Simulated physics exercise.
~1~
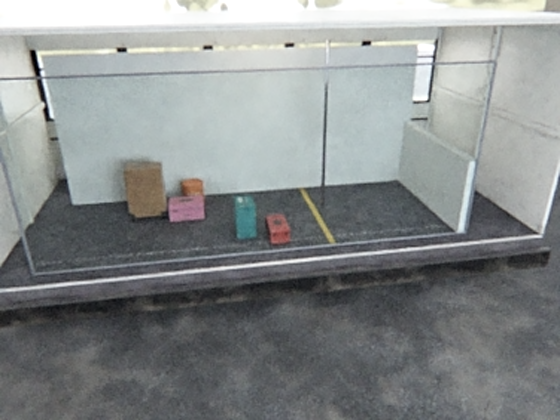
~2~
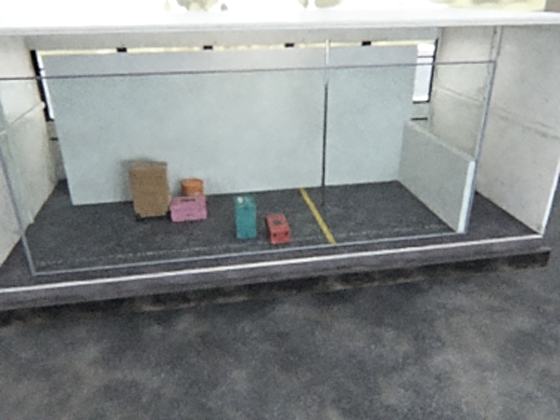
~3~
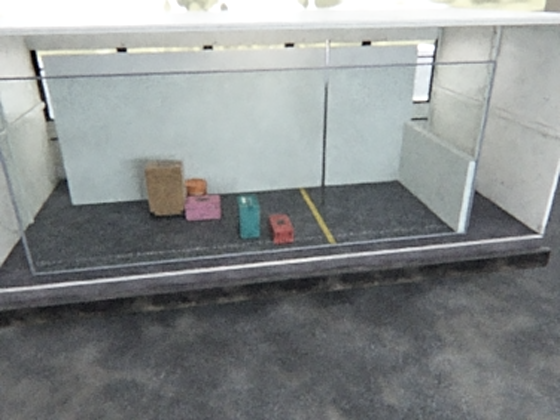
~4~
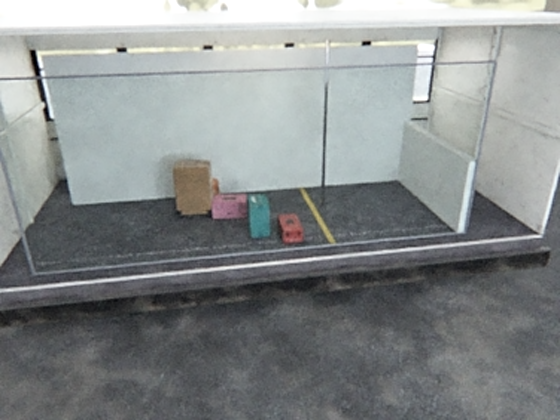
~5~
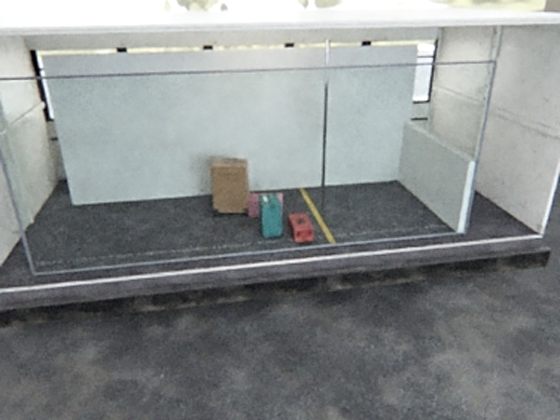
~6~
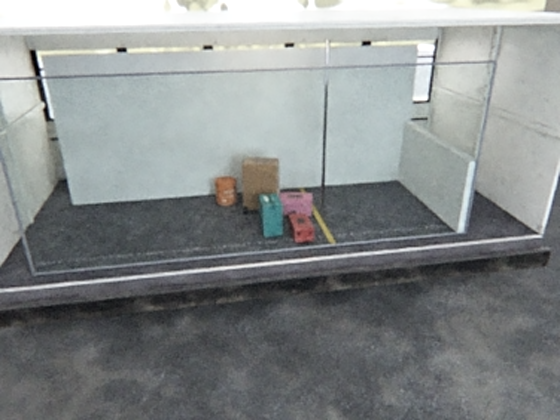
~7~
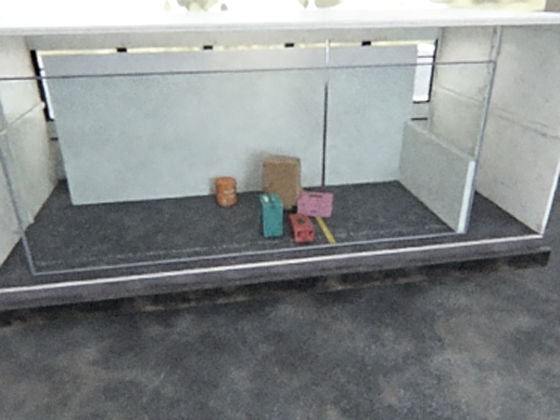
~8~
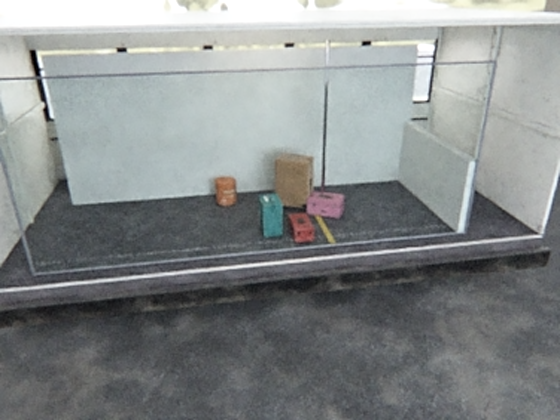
A brown case slides right, shoving the pink toolbox past the others and over the yellow line.
